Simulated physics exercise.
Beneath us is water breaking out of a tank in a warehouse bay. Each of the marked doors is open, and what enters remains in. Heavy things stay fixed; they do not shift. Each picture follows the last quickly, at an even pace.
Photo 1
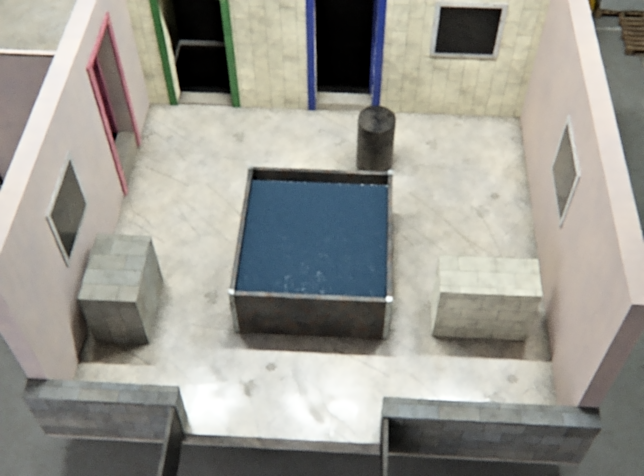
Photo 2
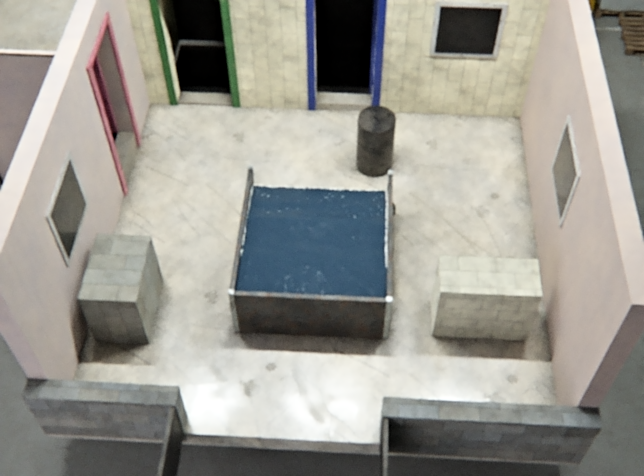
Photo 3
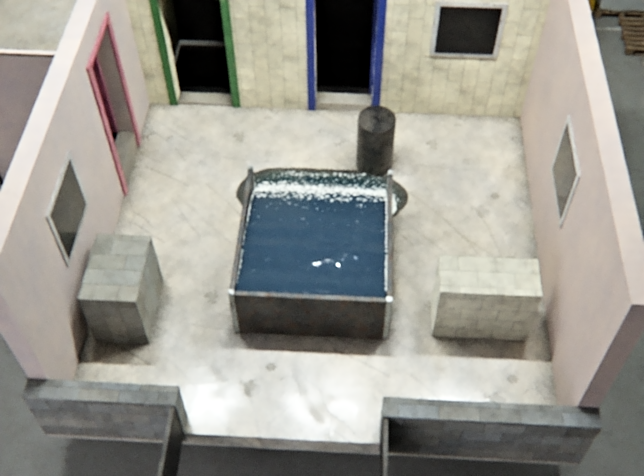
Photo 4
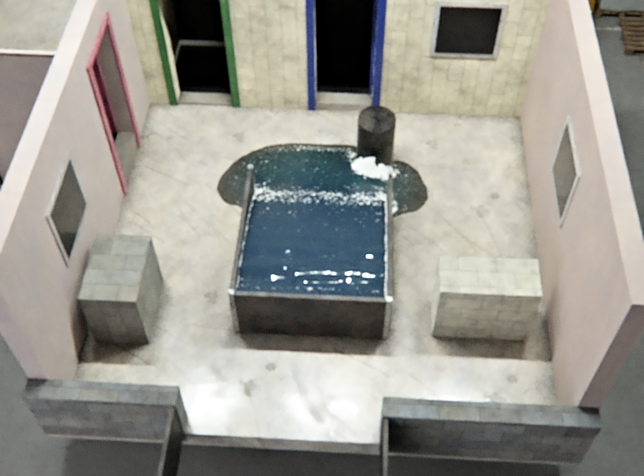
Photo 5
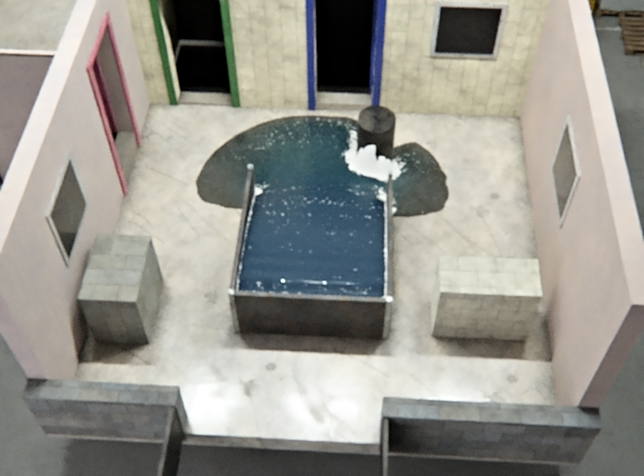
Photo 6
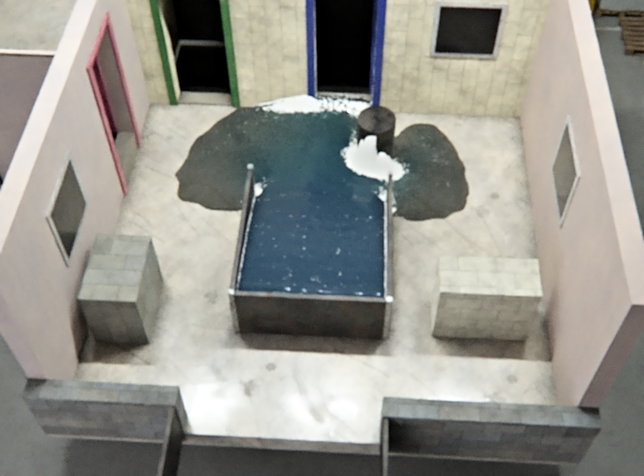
Water pours from the tank's far side and spreads around a dark cylinder toward the doorways.
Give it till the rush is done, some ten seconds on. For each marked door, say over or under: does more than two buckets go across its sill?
Blue door: Over, green door: Over, pink door: Under.
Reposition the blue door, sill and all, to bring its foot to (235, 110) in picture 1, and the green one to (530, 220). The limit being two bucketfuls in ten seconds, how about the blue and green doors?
Result - the blue one exceeds the limit while the green one exceeds the limit.
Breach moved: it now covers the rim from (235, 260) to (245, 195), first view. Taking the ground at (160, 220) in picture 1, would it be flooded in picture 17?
There: Covered.
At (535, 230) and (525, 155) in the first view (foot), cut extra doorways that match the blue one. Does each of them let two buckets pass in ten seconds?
Going through them as given, the first one remains within the limit and the second one tops the limit.
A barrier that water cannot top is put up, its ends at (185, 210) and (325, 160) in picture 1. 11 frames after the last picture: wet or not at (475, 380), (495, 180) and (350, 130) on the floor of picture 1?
The first is still bare, the second inundated and the third inundated.
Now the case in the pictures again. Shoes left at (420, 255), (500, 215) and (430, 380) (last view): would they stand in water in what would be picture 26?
Same order as asked: Dry as before; drenched; dry as before.
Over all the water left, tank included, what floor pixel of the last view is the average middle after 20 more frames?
Around pixel (312, 189).
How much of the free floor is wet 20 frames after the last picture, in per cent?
I'd say 65 per cent.
A moment on, water covers 40 % of the floor; the blue door far over two buckets in, the green door under two buckets in, the pink door not reached.
Next, water covers 45 % of the floor; the blue door far over two buckets in, the green door over two buckets in, the pink door wet at the sill, nothing in.
Then, water covers 65 % of the floor; the blue door far over two buckets in, the green door far over two buckets in, the pink door wet at the sill, nothing in.
Later, water covers 90 % of the floor; the blue door far over two buckets in, the green door far over two buckets in, the pink door wet at the sill, nothing in.
In the end, water covers 95 % of the floor; the blue door far over two buckets in, the green door far over two buckets in, the pink door wet at the sill, nothing in.
